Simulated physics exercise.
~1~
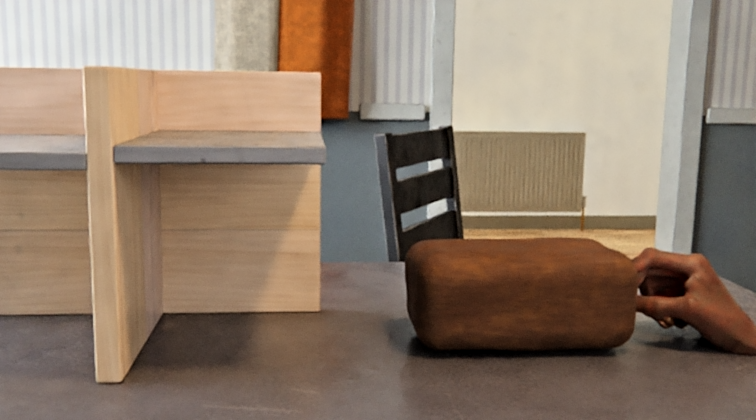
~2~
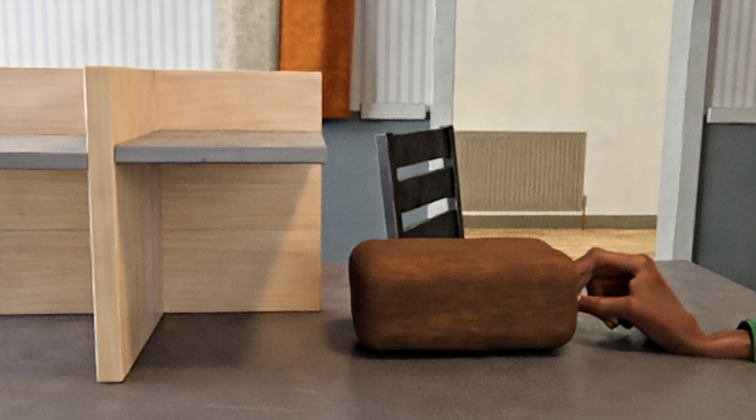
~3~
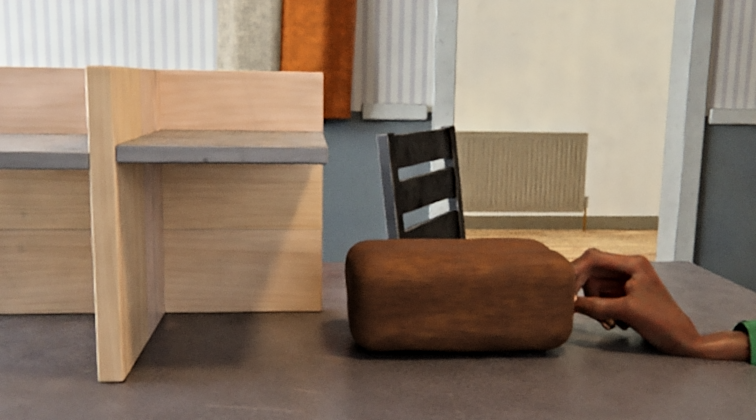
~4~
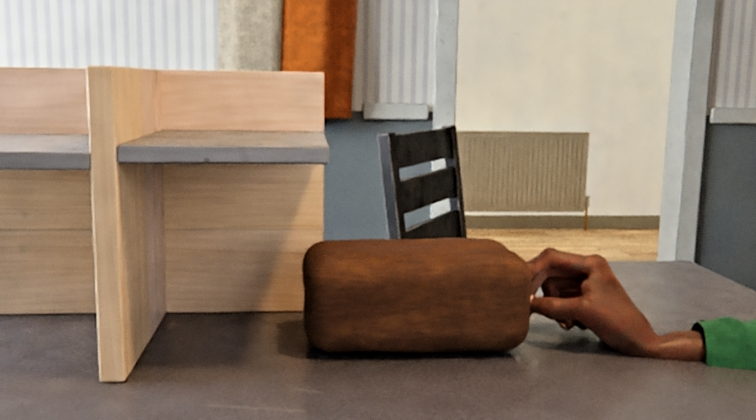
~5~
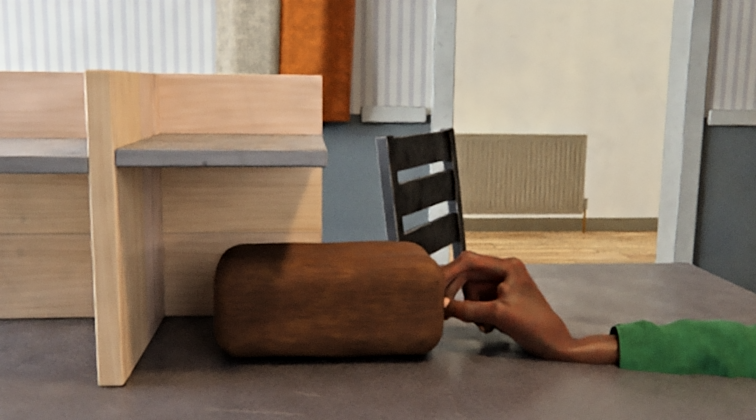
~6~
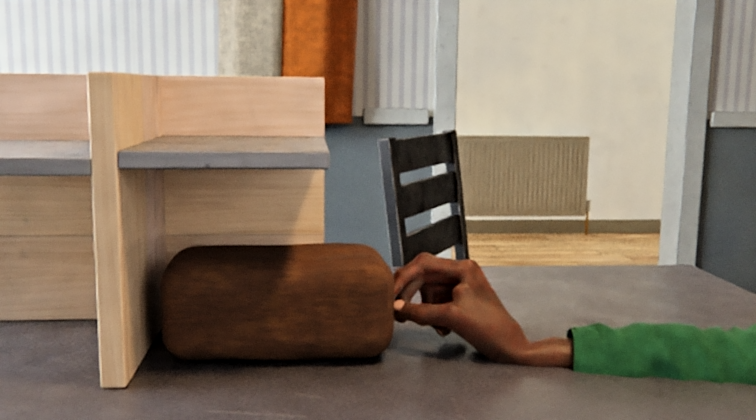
In this clip, a hand in a green sleeve pushes a brown loaf leftward across a gray tabletop toward a low shelf with pale wooden panels. The loaf slides into the opening and ends mostly beneath the shelf, with the hand still at its right end.
